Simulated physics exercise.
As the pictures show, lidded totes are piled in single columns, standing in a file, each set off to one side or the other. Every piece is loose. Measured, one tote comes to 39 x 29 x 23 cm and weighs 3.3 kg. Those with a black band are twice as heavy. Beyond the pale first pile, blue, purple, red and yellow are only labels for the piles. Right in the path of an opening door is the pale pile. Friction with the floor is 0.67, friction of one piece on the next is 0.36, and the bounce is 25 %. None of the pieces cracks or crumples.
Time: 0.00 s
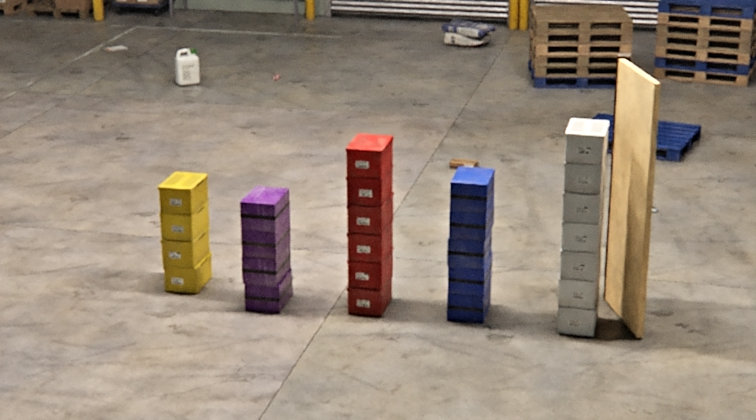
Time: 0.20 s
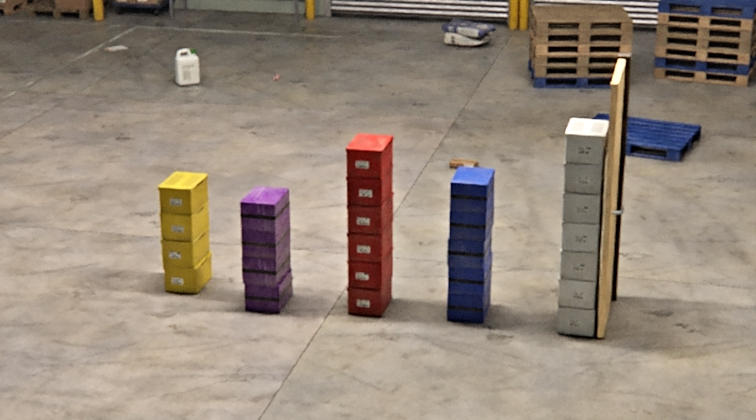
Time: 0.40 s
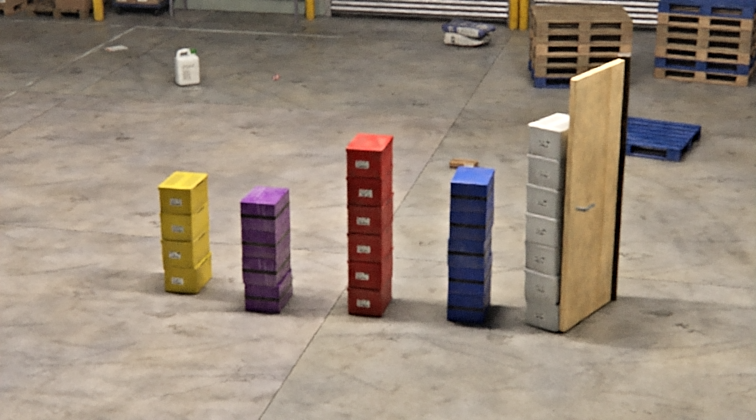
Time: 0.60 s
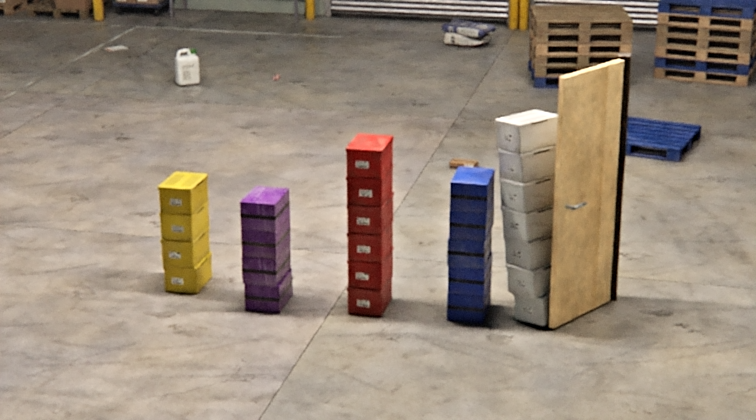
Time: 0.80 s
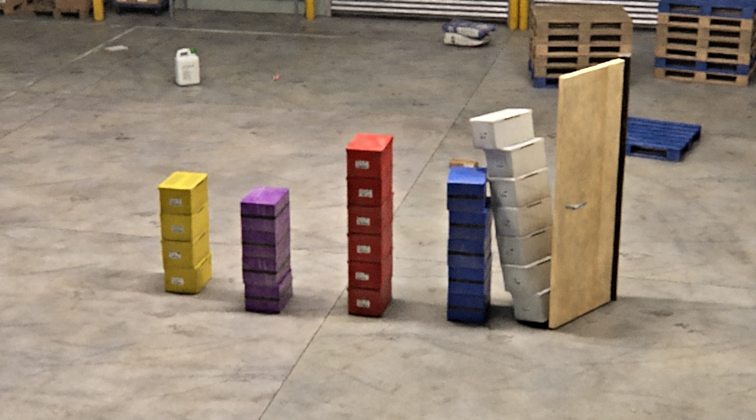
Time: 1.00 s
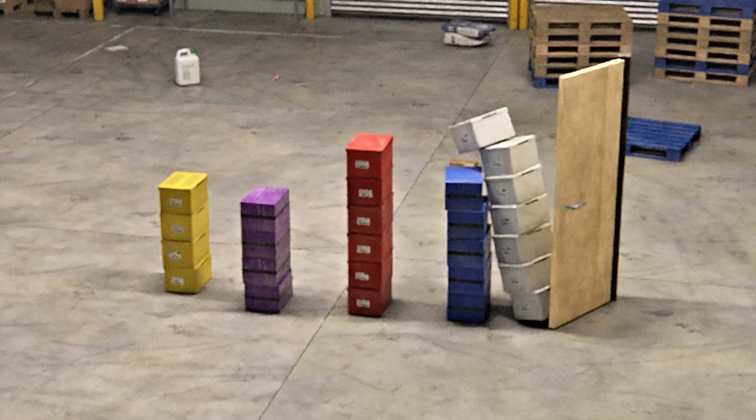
Wooden door swinging into a pale stack of boxes, pushing it leftward to lean against the blue stack, its top box tilting.
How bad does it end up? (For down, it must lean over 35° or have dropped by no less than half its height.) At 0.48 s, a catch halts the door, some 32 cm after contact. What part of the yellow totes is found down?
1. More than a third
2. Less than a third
The answer is 2.
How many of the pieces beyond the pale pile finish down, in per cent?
About 0 per cent.
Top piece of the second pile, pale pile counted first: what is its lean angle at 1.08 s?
Tilt: Near 0 degrees.
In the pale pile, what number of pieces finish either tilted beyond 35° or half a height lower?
The total comes to 1.
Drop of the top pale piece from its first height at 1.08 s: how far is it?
Roughly 20 cm.
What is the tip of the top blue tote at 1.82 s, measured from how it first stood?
I'd put it at roughly 0 degrees away from its starting angle.
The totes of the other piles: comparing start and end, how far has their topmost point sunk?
0 cm.
After 1.08 s, 1 of the pale pile down; none of the 4 yellow totes down (0 of 19 in all colours); top yellow tote unmoved; top blue tote shifted 8 cm.
At rest (2.3 s), 1 of the pale pile down; none of the 4 yellow totes down (0 of 19 in all colours); top yellow tote unmoved; top blue tote shifted 8 cm. That is 0 per cent. As the last picture would show them, middles, top yellow tote near (184, 194), top blue tote near (463, 188).
